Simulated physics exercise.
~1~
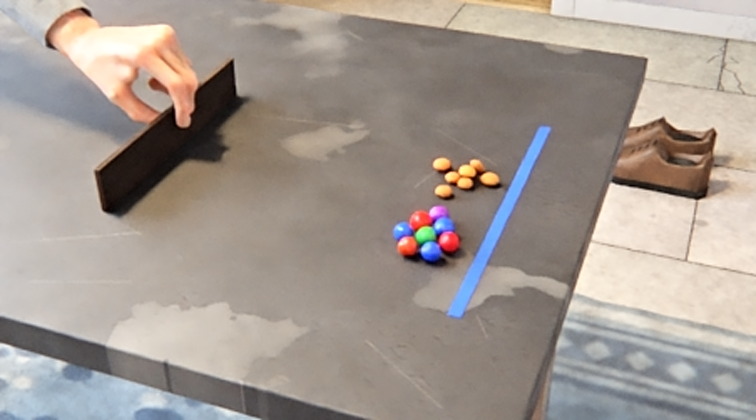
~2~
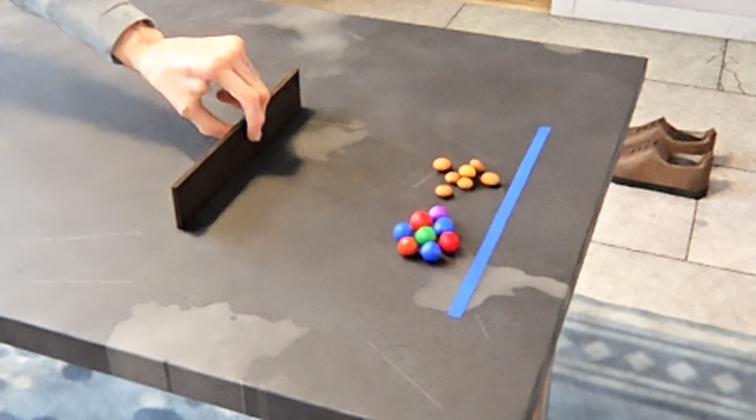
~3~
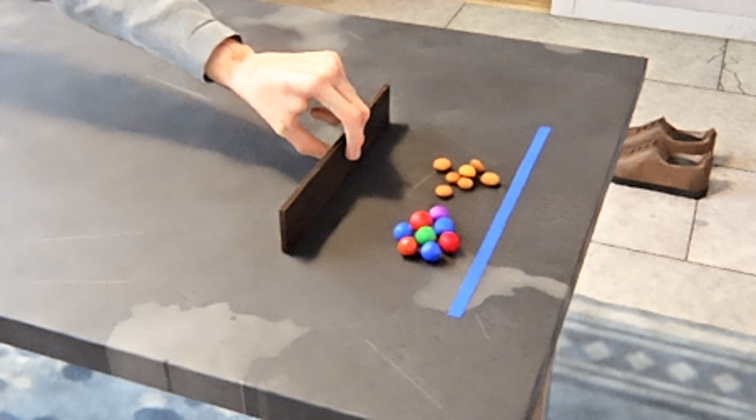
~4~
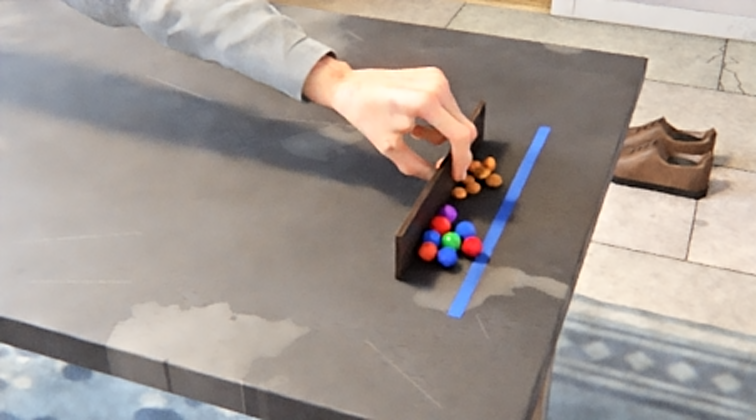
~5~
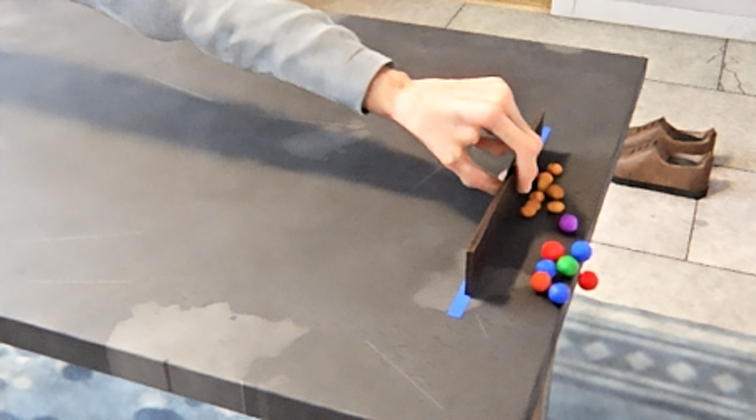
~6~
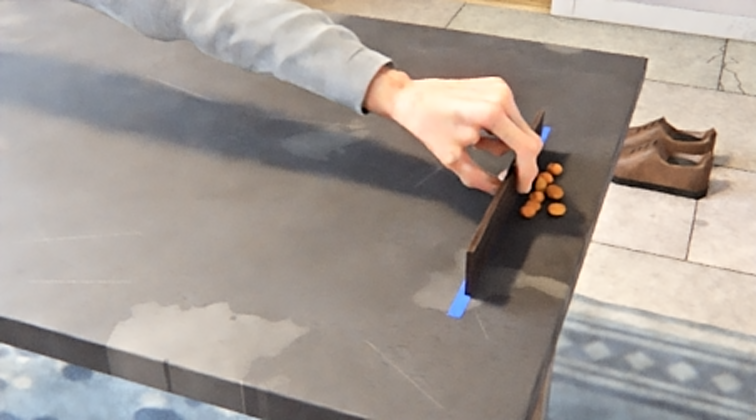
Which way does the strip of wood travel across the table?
The strip of wood moves to the right, toward the blue tape.
